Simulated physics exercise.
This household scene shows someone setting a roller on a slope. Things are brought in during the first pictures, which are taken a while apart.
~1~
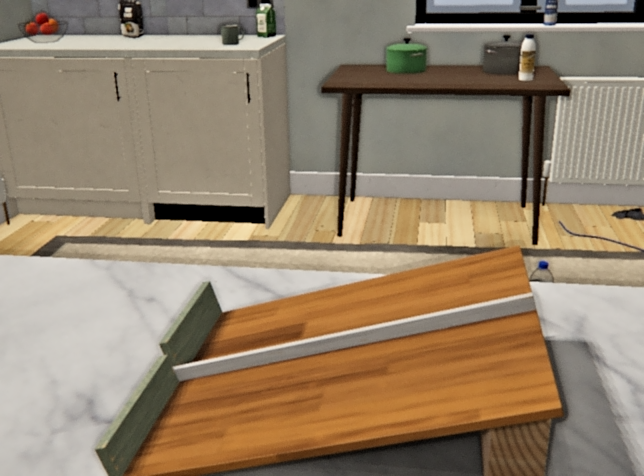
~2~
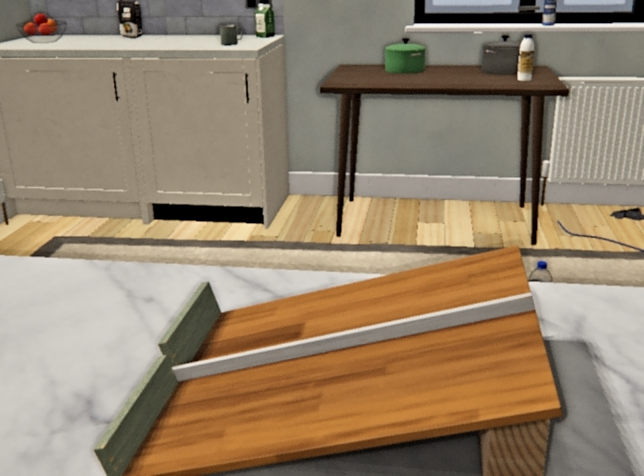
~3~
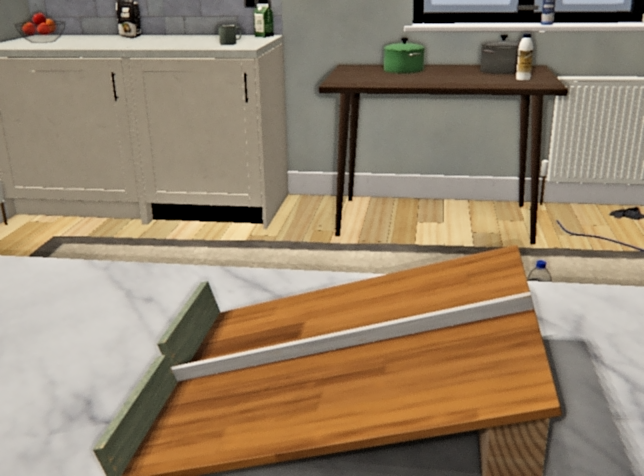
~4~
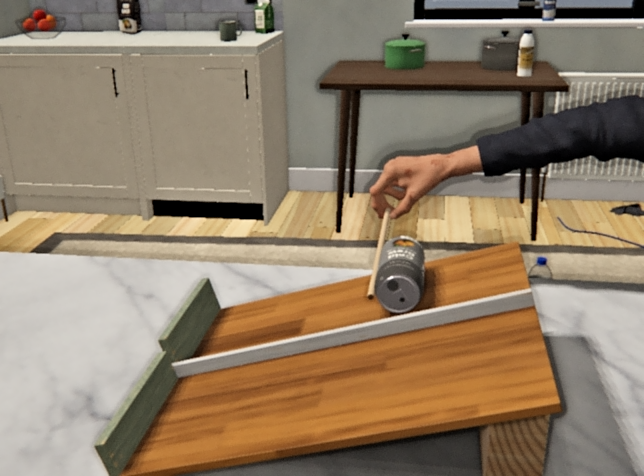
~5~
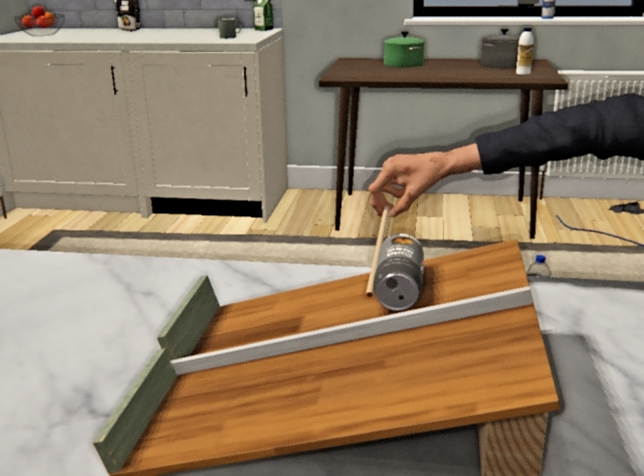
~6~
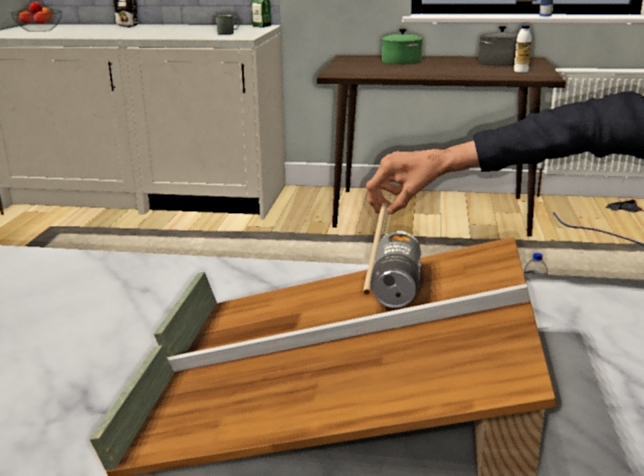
In a kitchen with pale cupboards and a dark wooden table, the view looks slightly down across a white marble surface. A sloping wooden board with a pale dividing strip rests on a block at right, with green end pieces at left. The ramp is empty at first, then a hand appears from the right, holding a stick against a grey can, which stays still as the camera shifts very slightly.
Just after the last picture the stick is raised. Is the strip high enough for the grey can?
The grey can comes to rest.
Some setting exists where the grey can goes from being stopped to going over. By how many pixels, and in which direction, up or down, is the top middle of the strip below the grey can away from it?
20 pixels down.
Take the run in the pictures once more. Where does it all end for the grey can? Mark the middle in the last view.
Once it all settles, the centre sits at about (211, 309).
Then, 0.30 s past the last view, grey can rolling on the board near (352, 278).
Then, 0.52 s past the last view, grey can rolling on the board near (251, 300).
Finally, the grey can stops on the board, near (211, 309).
